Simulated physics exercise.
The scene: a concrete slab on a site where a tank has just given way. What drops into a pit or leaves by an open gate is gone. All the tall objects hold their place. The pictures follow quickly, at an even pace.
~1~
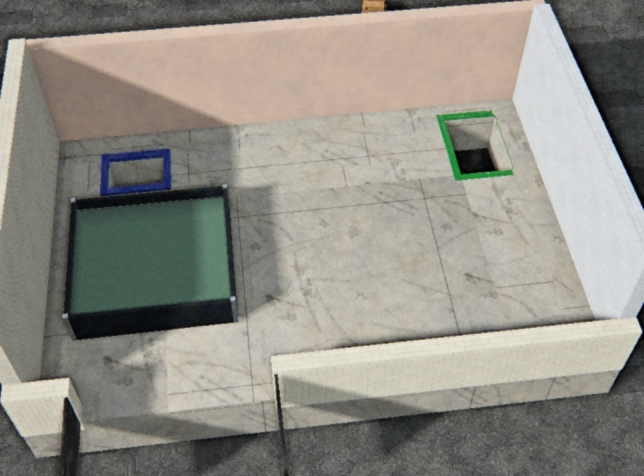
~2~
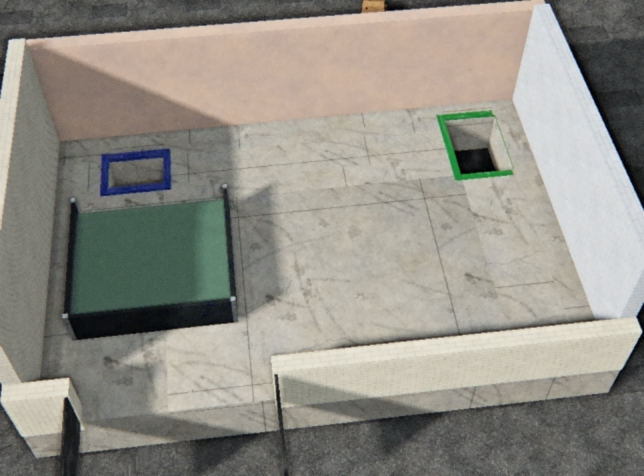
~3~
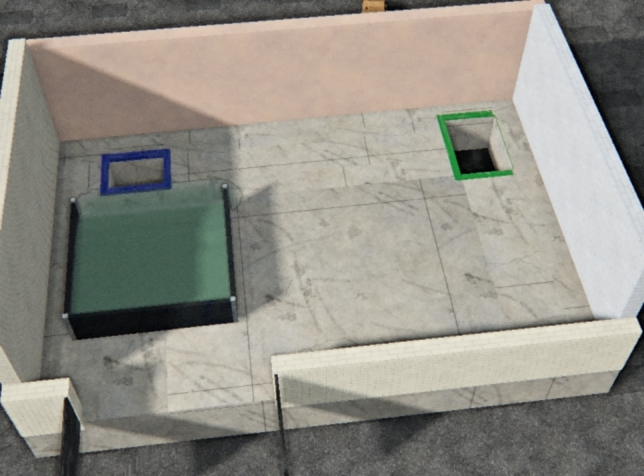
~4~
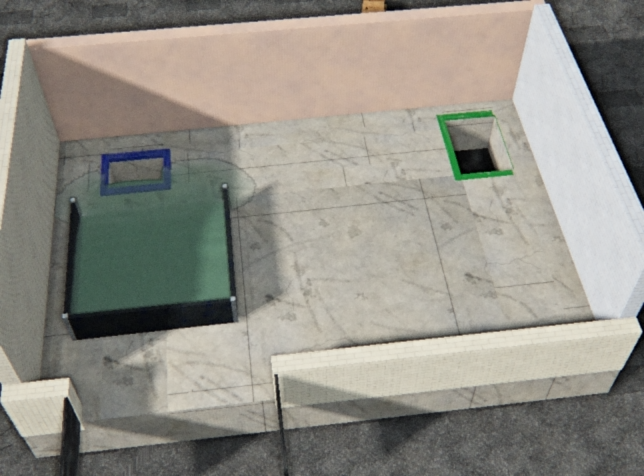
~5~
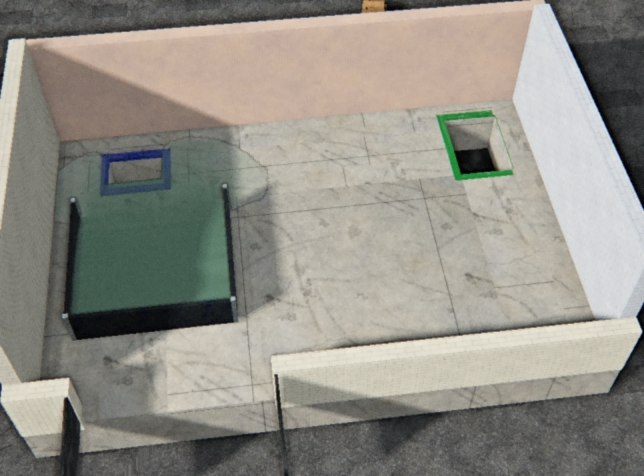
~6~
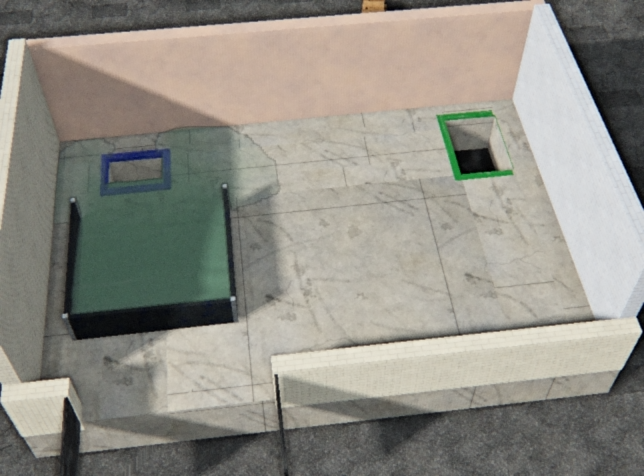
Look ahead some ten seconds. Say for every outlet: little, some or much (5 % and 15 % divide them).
In the end: The gate takes under 5 %; the green pit takes from 5 to 15 %; the blue pit takes over 15 %.
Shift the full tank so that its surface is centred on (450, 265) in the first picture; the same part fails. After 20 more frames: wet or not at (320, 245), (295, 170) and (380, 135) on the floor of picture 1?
In that order: No water, under water, covered.
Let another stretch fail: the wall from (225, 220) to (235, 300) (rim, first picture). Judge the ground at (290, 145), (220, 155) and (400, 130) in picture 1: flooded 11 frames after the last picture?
In that order: Not flooded, free of water, not flooded.
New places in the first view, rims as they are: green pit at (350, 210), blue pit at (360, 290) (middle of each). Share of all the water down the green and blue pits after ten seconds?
In per cent: Green 14, blue 0.
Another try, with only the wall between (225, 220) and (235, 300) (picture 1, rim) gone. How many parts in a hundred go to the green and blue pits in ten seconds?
In per cent: Green 30, blue 0.
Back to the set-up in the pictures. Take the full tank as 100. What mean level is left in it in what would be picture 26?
Some 22 per cent.
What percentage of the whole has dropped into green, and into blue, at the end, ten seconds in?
Roughly 10 per cent, then 44 per cent.
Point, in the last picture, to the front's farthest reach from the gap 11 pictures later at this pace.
Around (384, 113).
A moment on, water covers 20 % of the floor; the gate 0 %, the green pit 0 %, the blue pit 11 %.
Next, water covers 20 % of the floor; the gate 0 %, the green pit 0 %, the blue pit 20 %.
Then, water covers 40 % of the floor; the gate 0 %, the green pit 1 %, the blue pit 33 %.
Later, water covers 55 % of the floor; the gate 0 %, the green pit 7 %, the blue pit 43 %.
In the end, water covers 75 % of the floor; the gate 1 %, the green pit 11 %, the blue pit 45 %.
